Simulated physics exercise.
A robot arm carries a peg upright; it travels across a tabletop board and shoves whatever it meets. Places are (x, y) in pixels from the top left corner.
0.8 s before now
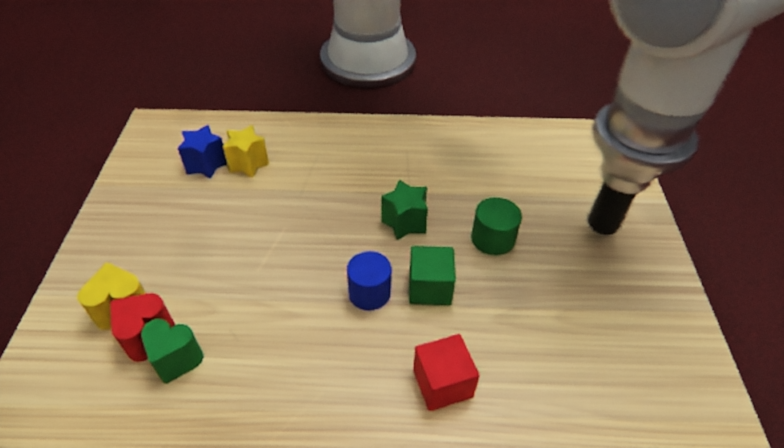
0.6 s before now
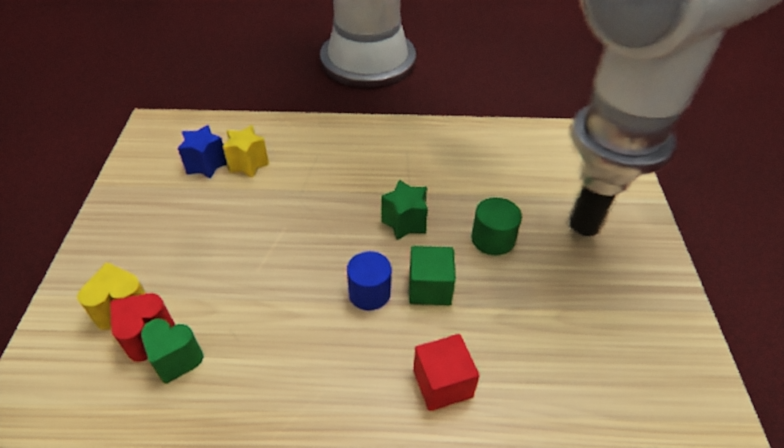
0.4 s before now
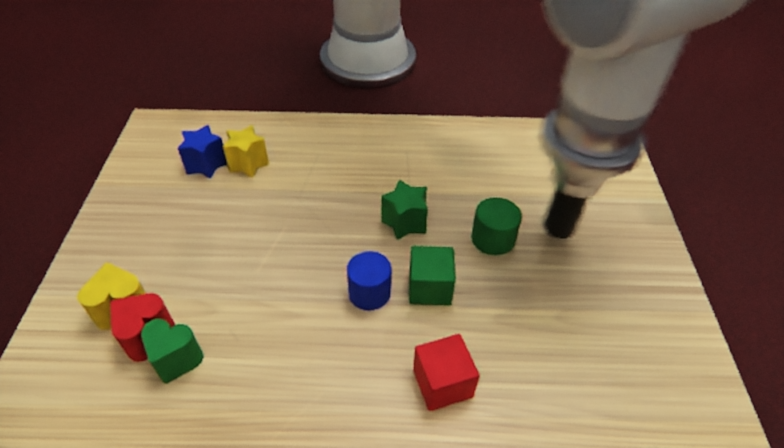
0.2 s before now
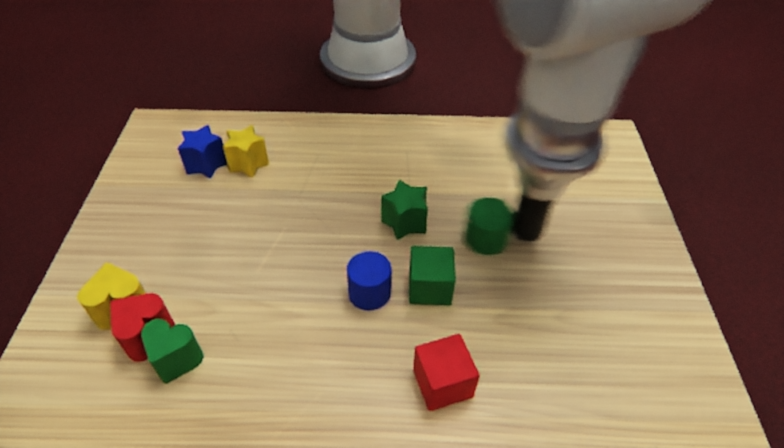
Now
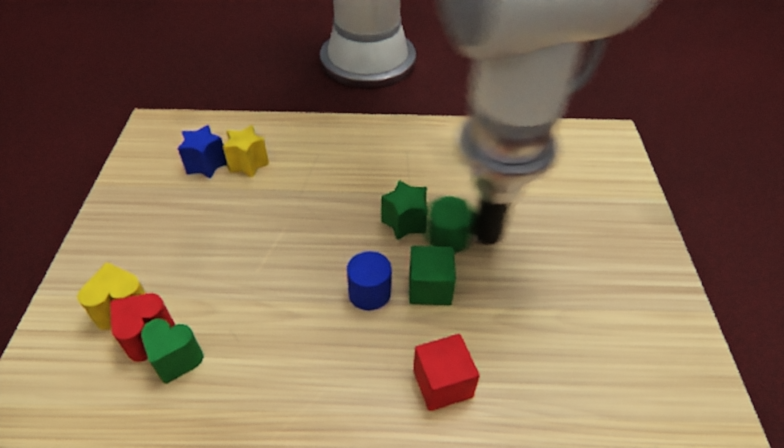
Robot arm with a black peg moving left across a wooden board, pushing a green cylinder toward a green star-shaped block.
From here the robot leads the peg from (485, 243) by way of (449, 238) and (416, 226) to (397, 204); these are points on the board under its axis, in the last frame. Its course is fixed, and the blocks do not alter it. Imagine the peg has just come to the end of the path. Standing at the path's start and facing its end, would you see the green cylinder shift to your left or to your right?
It's pushed left.
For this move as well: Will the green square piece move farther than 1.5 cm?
In short: No.
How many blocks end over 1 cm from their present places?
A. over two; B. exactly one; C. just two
My answer is option C.
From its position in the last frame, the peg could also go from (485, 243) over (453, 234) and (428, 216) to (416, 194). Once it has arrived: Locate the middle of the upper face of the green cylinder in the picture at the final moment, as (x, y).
When the path ends, it will be at (397, 204).
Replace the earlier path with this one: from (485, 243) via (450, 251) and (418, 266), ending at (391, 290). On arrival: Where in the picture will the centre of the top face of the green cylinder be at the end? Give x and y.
The centre of its top face lies at (386, 222).
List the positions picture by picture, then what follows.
Lower end of the peg (604, 223), tops of blocks, green star-shaped block (407, 196), green square piece (433, 262), green cylinder (499, 213), in the first picture.
Peg (585, 225), blocks as before, in the second picture.
Peg (559, 227), blocks as before, in the third picture.
Peg (527, 230), green cylinder (491, 213), in the fourth picture.
Peg (488, 233), green star-shaped block (407, 196), green square piece (433, 262), green cylinder (451, 211), in the fifth picture.
What follows on the original path. One third of the way, peg (450, 227); green star-shaped block (382, 191), turned 40° clockwise; green cylinder (412, 211).
Two thirds of the way, peg (416, 215); green star-shaped block (354, 182), turned 50° clockwise; green cylinder (378, 204).
At the end, peg (398, 193); green star-shaped block (350, 180), turned 50° clockwise; green square piece not moved; green cylinder (372, 203).
